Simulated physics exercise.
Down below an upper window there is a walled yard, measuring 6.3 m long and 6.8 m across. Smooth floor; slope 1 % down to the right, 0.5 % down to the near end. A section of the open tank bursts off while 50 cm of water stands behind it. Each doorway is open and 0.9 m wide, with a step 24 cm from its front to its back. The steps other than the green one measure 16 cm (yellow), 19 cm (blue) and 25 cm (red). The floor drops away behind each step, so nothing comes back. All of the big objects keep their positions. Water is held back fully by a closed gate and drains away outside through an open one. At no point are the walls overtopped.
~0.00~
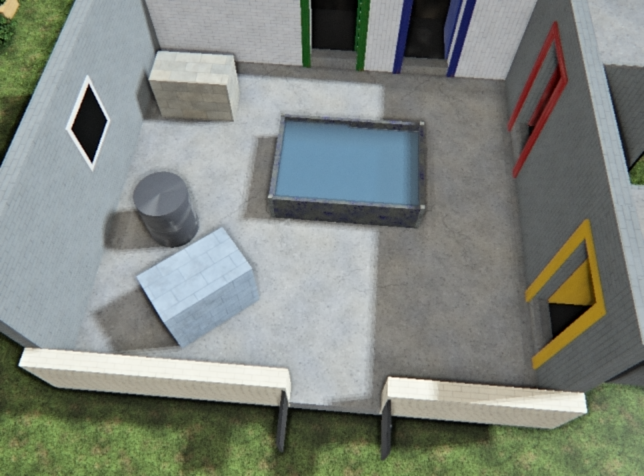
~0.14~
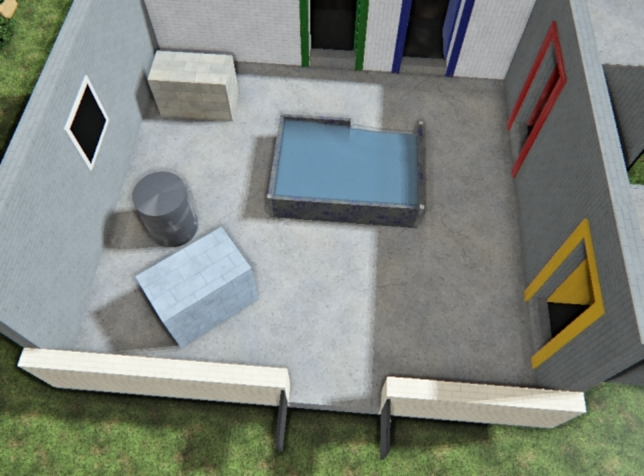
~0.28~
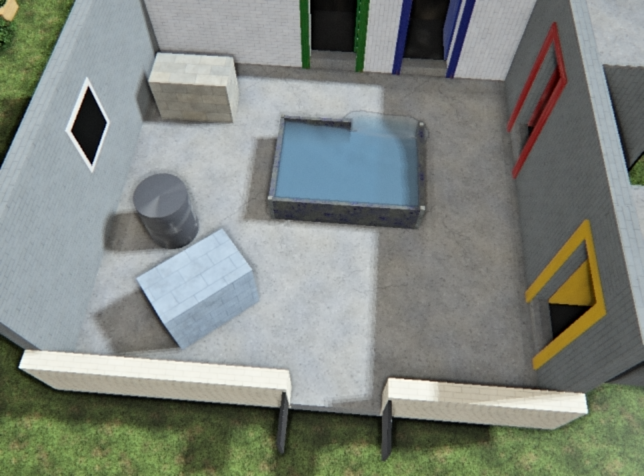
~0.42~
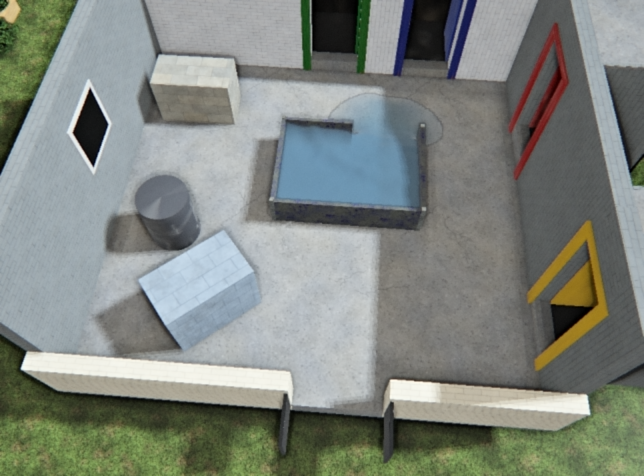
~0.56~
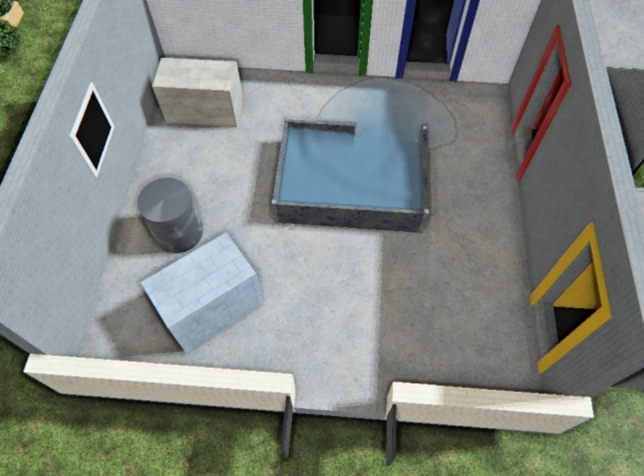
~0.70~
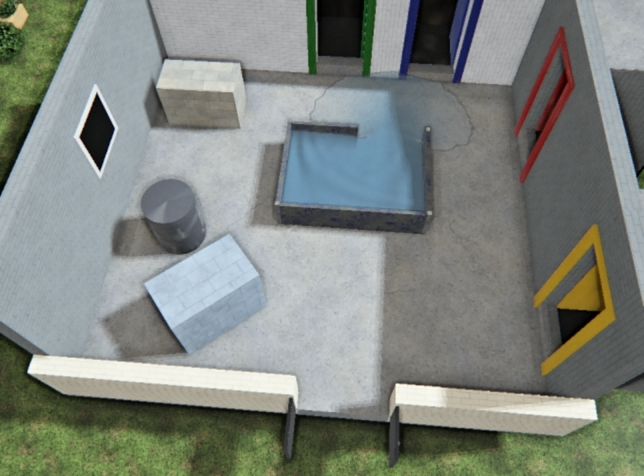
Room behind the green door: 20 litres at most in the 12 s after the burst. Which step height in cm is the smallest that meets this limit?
A height of roughly 13.5 cm.
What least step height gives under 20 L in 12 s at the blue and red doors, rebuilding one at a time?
About 24 cm at blue and about 8.0 cm at red.
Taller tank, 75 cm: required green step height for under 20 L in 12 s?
Then a height close to 23 cm.
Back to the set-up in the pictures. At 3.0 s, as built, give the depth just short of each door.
In cm - yellow: 0, blue: 22, green: 15, red: 9.
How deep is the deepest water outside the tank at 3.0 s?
About 30 cm at most.
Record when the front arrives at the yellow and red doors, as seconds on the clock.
Yellow 3.6 s, red 2.2 s.
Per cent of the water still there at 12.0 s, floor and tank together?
Close to 94 in a hundred.
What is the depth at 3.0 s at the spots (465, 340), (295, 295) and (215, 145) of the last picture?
The depths come to about 0, 0 and 0 cm.
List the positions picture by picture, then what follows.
In the first frame, the open tank at (349, 162) is whole and still, 50 cm deep; the green door at (335, 26) is dry.
In the second frame, water pours out on the far side and has run 0.3 m, to a hidden place; about 8 cm deep outside, 50 cm at the back.
In the third frame, the gap is on the far side, the front 0.7 m out at (359, 114); the back of the open tank holds 50 cm.
In the fourth frame, the gap is on the far side, the front 1.2 m out at (364, 97); the back of the open tank holds 50 cm.
In the fifth frame, the front is at (373, 81), 1.7 m from the gap on the far side; 2.8 m2 of floor is wet, 49 cm left at the back.
In the sixth frame, water pours out on the far side and has run 1.8 m, to (432, 82); about 5 cm deep outside, 44 cm at the back; the green door at (340, 34), 2.1 m from the gap, is still 0.2 m from the nearest water.
After 1.4 s water covers 15 % of the floor, deepest (32 cm) near (395, 84); 18 cm at the green door, 0 litres in over its 24 cm step.
After 3.0 s water covers 30 % of the floor, deepest (30 cm) near (506, 91); 15 cm at the green door, 0 litres in over its 24 cm step.
After 12.0 s water covers 95 % of the floor, deepest (10 cm) near (249, 387); 5 cm at the green door, 0 litres in over its 24 cm step.
At the green door as built, the water arrived by 0.8 s and peaked near 18 cm at 1.6 s.
Run again over the same 12 s with other heights there, 36 litres in over 11.5 cm, 11 litres over 15.5 cm. The limit of 20 litres is kept from about 13.5 cm up.
